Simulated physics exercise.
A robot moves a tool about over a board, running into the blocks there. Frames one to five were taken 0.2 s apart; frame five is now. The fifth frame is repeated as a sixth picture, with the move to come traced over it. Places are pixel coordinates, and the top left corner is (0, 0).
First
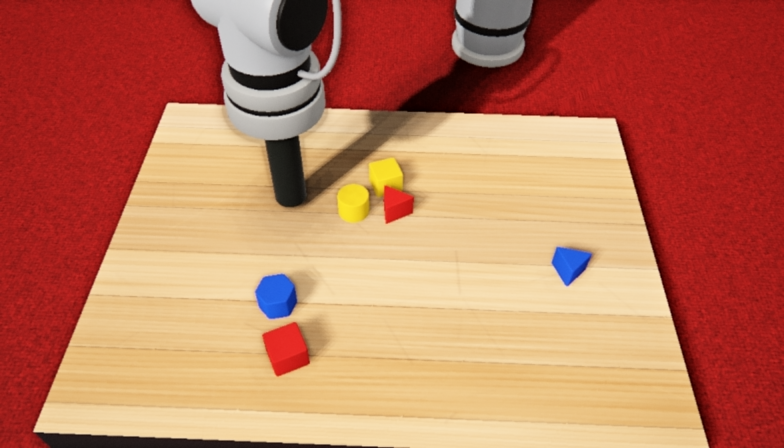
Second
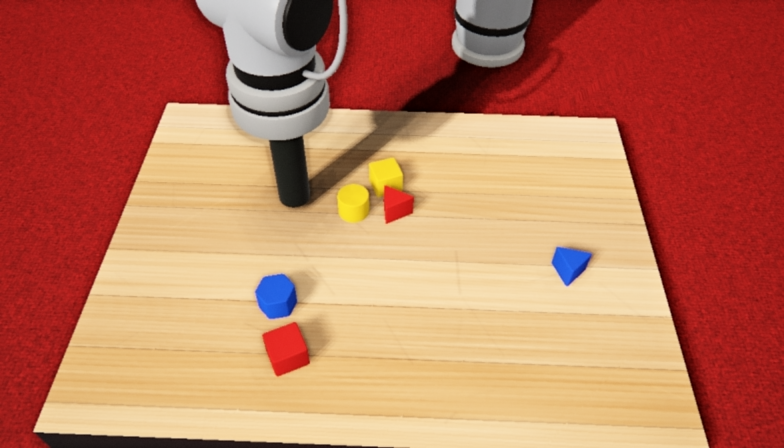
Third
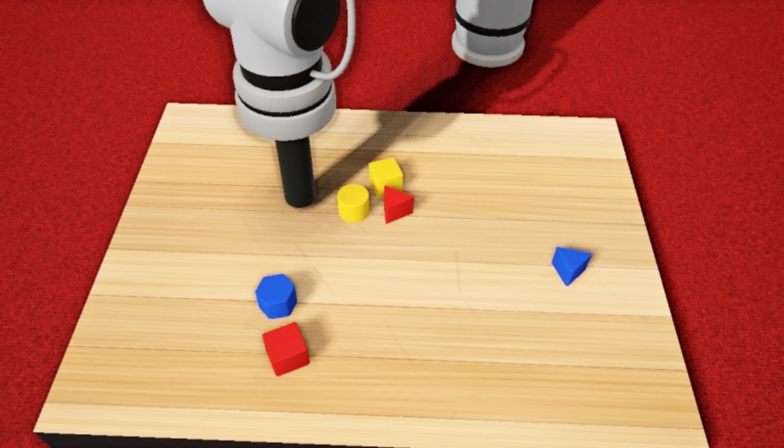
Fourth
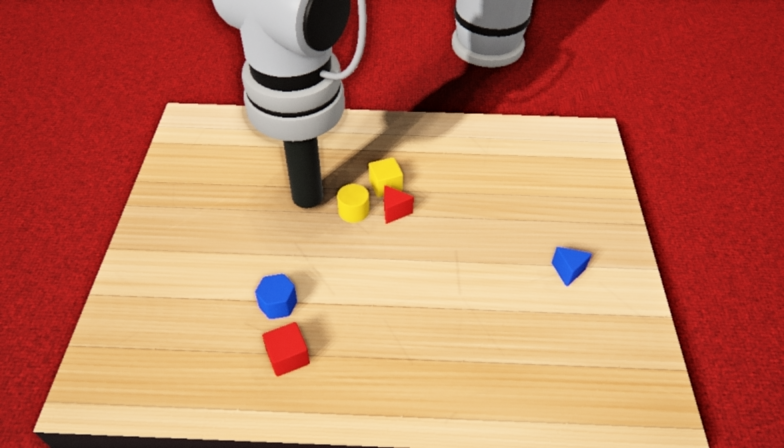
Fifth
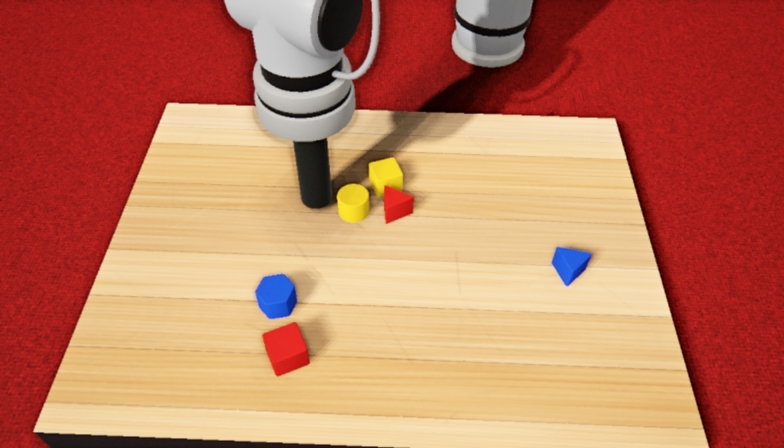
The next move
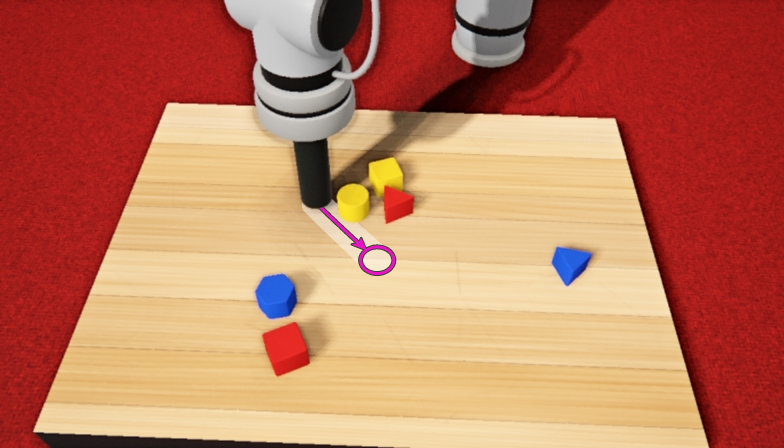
A pale wooden board lies on a bright red surface, seen from above at an angle by a camera that stays still. A yellow cylinder, a yellow cube and a red triangular block cluster near the upper middle, with a blue triangular block at right and a blue hexagonal block above a red cube at lower left. A grey-white robot arm slides its black rod slightly rightward toward the yellow cylinder, while every block stays still.
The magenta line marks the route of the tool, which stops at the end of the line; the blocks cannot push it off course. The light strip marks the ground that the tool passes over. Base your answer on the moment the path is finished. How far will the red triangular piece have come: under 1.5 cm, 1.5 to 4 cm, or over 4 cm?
Its final spot will lie within 1.5 cm of the current one.
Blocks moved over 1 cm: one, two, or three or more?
One moves.
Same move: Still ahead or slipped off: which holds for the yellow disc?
It is no longer ahead.
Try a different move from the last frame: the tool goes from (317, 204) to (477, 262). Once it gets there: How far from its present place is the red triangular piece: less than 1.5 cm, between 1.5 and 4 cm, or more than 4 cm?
Range: Over 4 cm.
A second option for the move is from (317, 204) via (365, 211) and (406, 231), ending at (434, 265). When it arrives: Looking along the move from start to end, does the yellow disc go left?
I expect so.
The drawn path runs from (317, 204) directly to (377, 260).
On the path given first. One third of the way, tool at (336, 216); yellow disc at (365, 198).
Two thirds of the way, tool at (356, 235); yellow disc at (368, 198).
At the end, tool at (377, 254); yellow disc at (368, 198); red triangular piece not moved.
